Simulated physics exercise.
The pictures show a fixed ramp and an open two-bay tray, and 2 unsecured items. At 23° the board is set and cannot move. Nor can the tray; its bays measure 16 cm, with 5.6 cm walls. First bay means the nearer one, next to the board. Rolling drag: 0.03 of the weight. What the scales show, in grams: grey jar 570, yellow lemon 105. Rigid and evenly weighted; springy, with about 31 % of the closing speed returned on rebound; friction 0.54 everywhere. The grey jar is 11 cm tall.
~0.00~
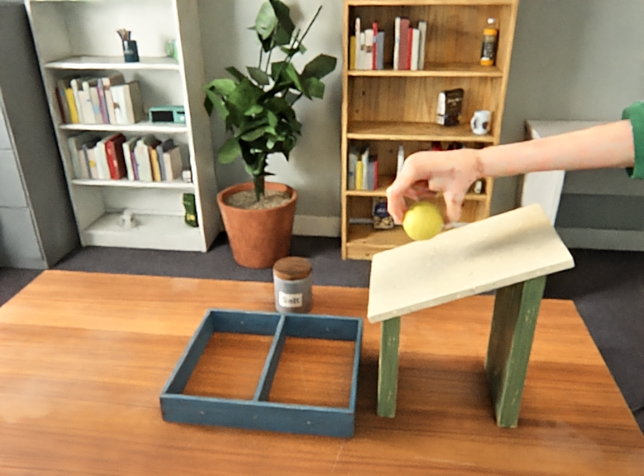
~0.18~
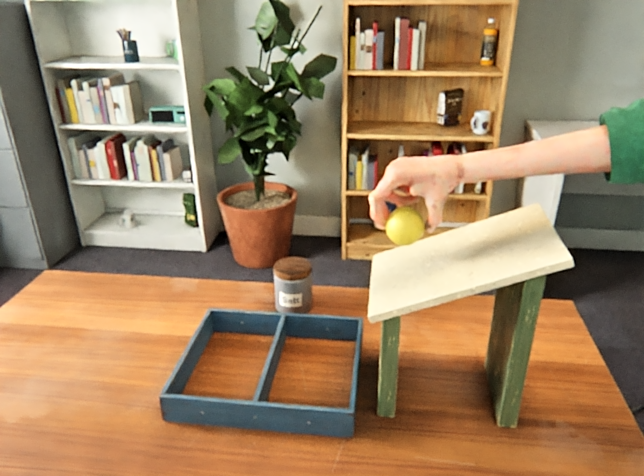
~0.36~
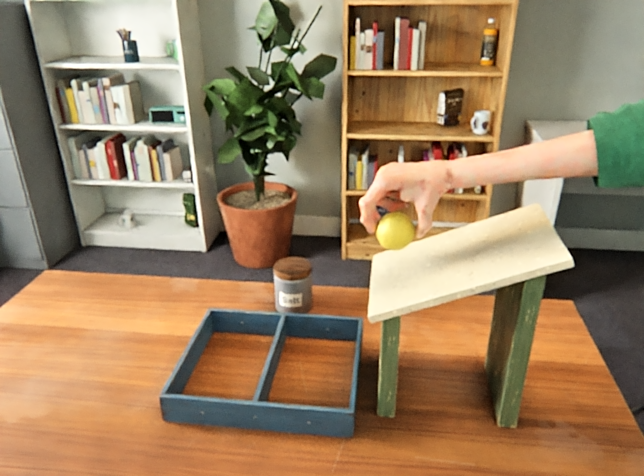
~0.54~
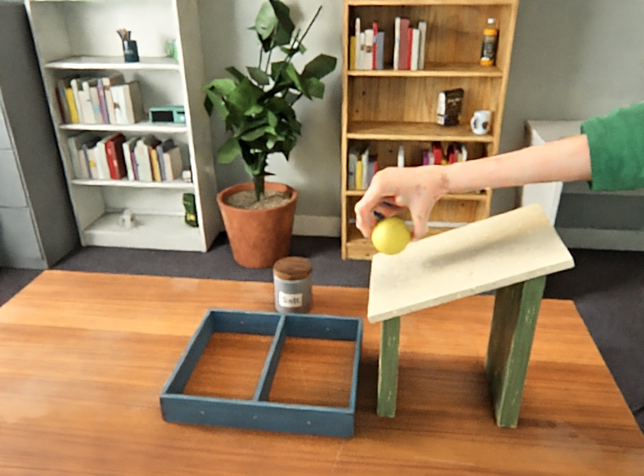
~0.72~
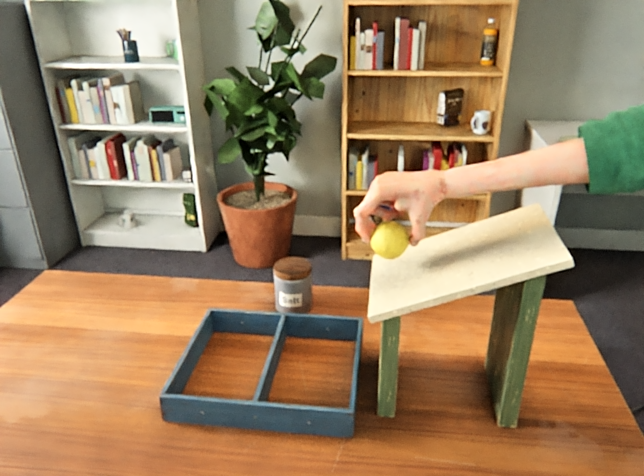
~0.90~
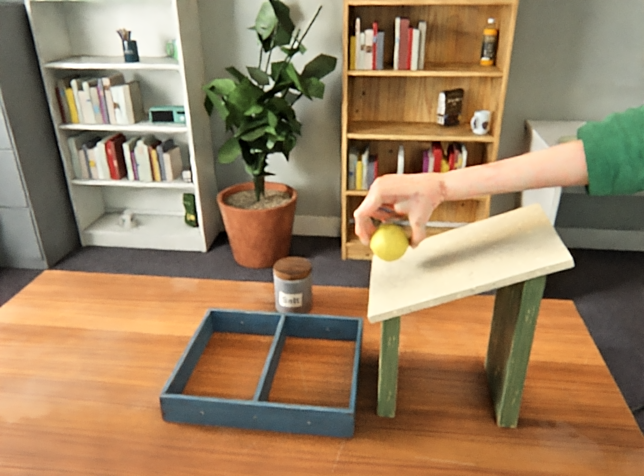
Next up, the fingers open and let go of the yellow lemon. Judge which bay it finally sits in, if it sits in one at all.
It sits in the first bay.
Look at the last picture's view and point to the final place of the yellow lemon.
Somewhere around (306, 366).
After 1.30 s, yellow lemon near (335, 302).
After 1.40 s, it is in the nearer bay; yellow lemon near (310, 367).
At rest (2.3 s), it is in the nearer bay; grey jar in place, give or take 4 cm. Seen from the same camera at the end, yellow lemon near (306, 366).
